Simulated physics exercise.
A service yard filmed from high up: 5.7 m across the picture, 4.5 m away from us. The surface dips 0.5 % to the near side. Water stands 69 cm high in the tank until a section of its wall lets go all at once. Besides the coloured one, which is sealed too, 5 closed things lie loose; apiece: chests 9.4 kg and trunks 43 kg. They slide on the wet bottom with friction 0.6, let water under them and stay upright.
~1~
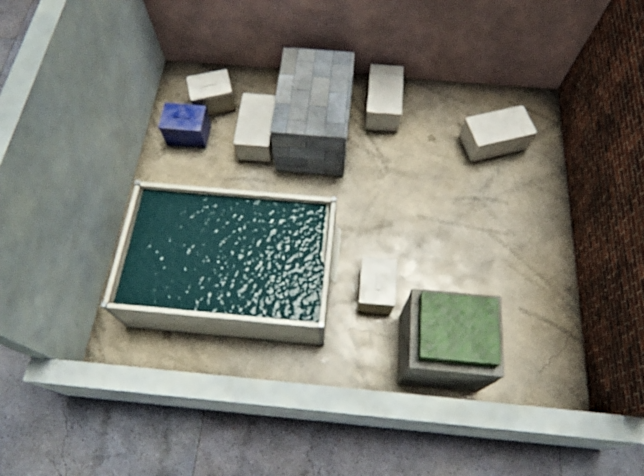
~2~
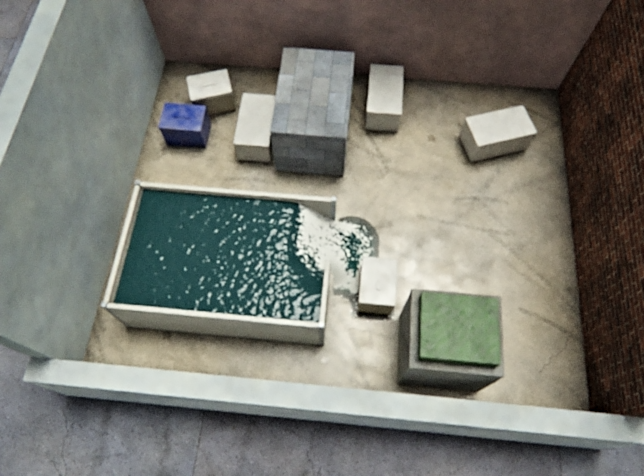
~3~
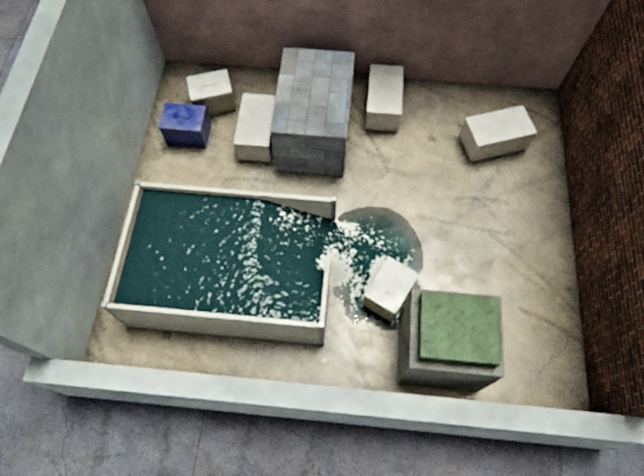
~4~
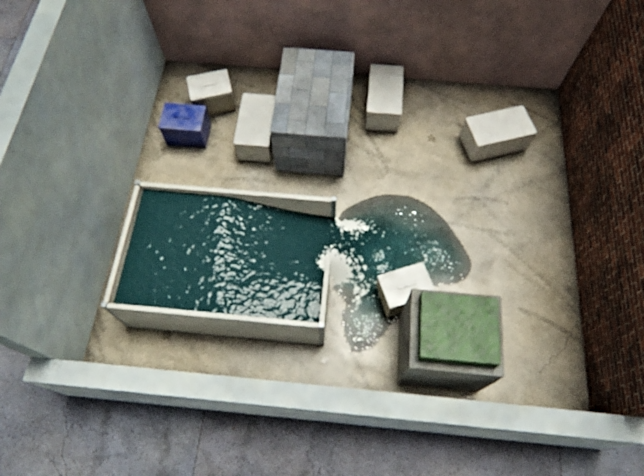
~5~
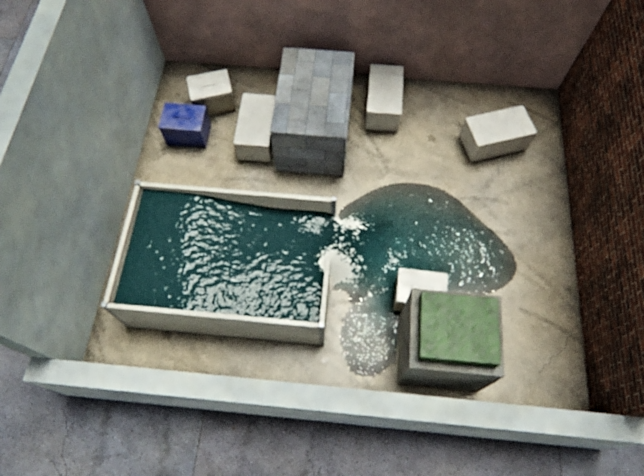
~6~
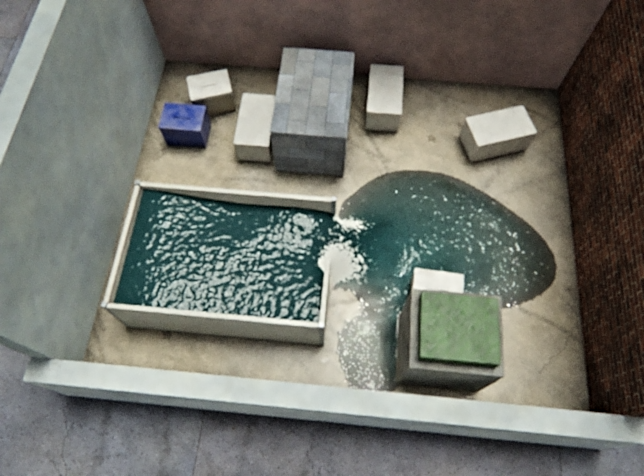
In a walled service yard seen from above, water pours from the right side of a low tank and spreads across the ground, shifting a pale box toward the green-topped block while the blue chest and other boxes stay still.
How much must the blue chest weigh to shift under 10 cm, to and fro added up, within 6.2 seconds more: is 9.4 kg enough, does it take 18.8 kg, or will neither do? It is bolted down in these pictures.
I expect that the lower weight is enough.
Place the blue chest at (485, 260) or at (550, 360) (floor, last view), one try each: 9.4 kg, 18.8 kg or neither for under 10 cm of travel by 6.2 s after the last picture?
In that order: Neither holds; neither is enough.
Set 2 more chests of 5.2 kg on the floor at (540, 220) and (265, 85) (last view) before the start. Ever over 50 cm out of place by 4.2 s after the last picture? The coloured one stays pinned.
In that order: Over, short of it.
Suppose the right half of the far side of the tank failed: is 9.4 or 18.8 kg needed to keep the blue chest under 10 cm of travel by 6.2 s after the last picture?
In that case neither load is enough.
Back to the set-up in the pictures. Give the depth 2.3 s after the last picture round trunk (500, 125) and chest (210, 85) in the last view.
Roughly 12 and 0 cm.
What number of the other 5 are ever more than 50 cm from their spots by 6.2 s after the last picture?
That makes 2.
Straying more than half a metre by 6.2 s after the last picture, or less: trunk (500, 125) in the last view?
Answer: More.
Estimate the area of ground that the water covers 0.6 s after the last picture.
Roughly 11.5 m2.
Then, 0.6 s after the last picture the blue chest would be 0 cm from its start with 9.4 kg and 0 cm from its start with 18.8 kg; 0 cm of water round it then.
Then, 2.3 s after the last picture the blue chest would be 0 cm from its start with 9.4 kg and 0 cm from its start with 18.8 kg; 0 cm of water round it then.
Then, 4.2 s after the last picture the blue chest would be 0 cm from its start with 9.4 kg and 0 cm from its start with 18.8 kg; 0 cm of water round it then.
Then, 6.2 s after the last picture the blue chest would be 0 cm from its start with 9.4 kg and 0 cm from its start with 18.8 kg; 3 cm of water round it then.
